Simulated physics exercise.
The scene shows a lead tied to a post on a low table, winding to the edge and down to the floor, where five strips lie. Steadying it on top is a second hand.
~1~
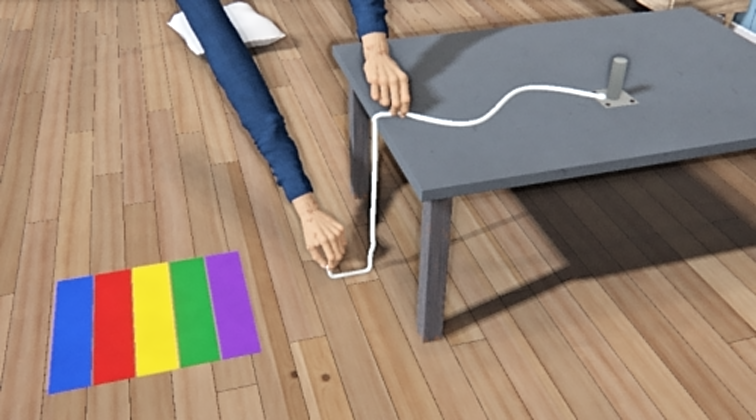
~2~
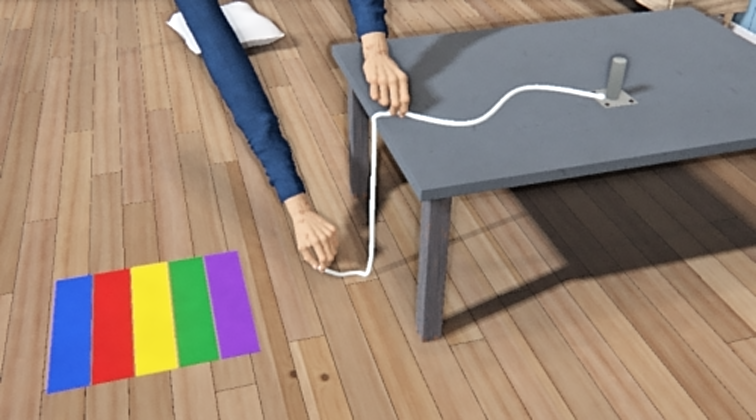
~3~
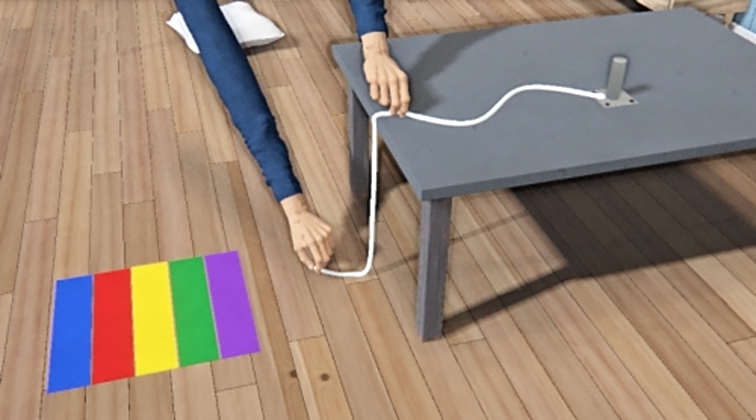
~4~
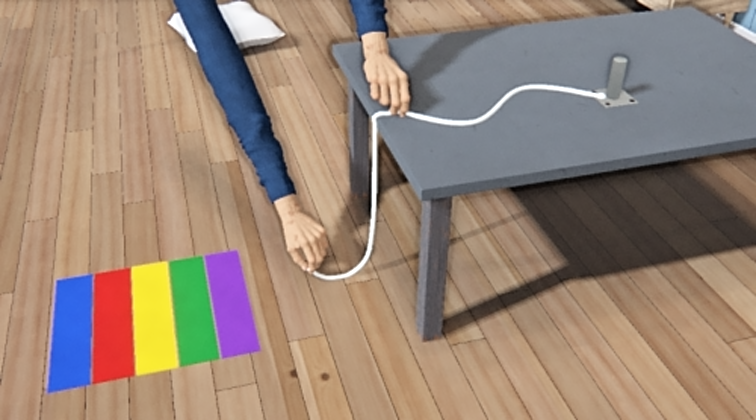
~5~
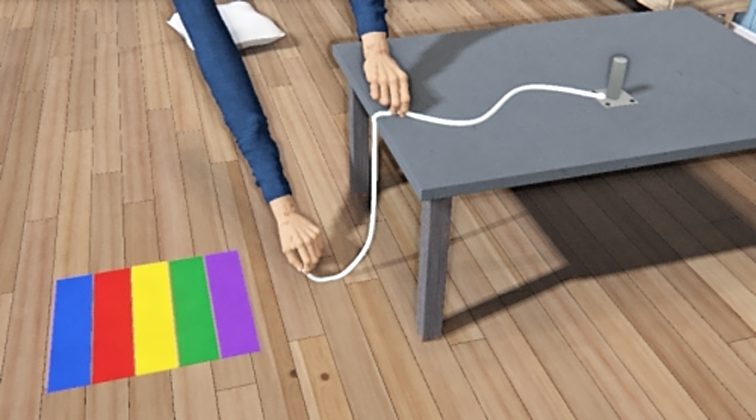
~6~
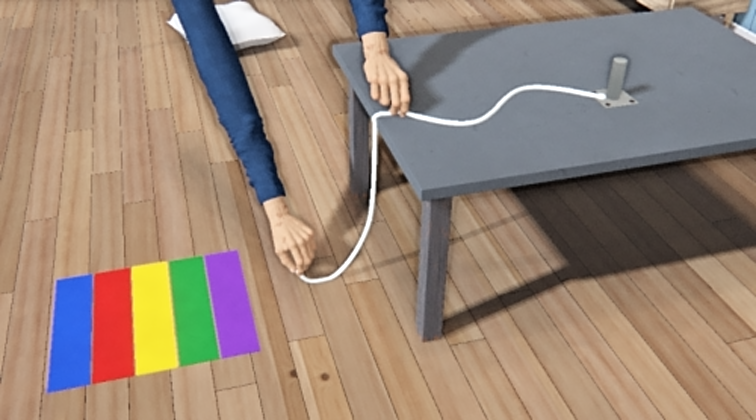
A person in blue sleeves held a white cord at the edge of a gray table with one hand, while the other slowly drew its lower end left across the wooden floor.
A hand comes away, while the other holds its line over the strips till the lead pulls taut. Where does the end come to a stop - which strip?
On the yellow strip.
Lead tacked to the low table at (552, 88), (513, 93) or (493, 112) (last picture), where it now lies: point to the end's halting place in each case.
In order: (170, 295), then (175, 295), then (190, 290).
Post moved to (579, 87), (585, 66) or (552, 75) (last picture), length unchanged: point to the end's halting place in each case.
In order, the pixels are (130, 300), (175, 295) and (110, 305).
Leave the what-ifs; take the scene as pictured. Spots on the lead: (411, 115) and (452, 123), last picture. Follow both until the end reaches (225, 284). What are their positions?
They sit at (377, 130) and (412, 118), in that order.
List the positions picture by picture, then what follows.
The first frame shows end (328, 267); purple (238, 335); green (198, 343); yellow (156, 351); red (114, 359); blue (71, 367).
The second frame shows end (320, 267); lead through (564, 90) (502, 102) (451, 123) (375, 124) (373, 195) (371, 260).
The third frame shows end (316, 268).
The fourth frame shows end (309, 269); lead through (565, 90) (502, 101) (451, 123) (375, 123) (375, 195) (366, 259).
The fifth frame shows end (304, 270).
The sixth frame shows end (297, 271); lead through (565, 90) (503, 102) (451, 123) (375, 123) (373, 195) (352, 257).
Soon after, end near (225, 284); over purple.
Then, end near (181, 291); over green.
At full stretch, end near (154, 296); over yellow. It gets as far as the yellow strip.
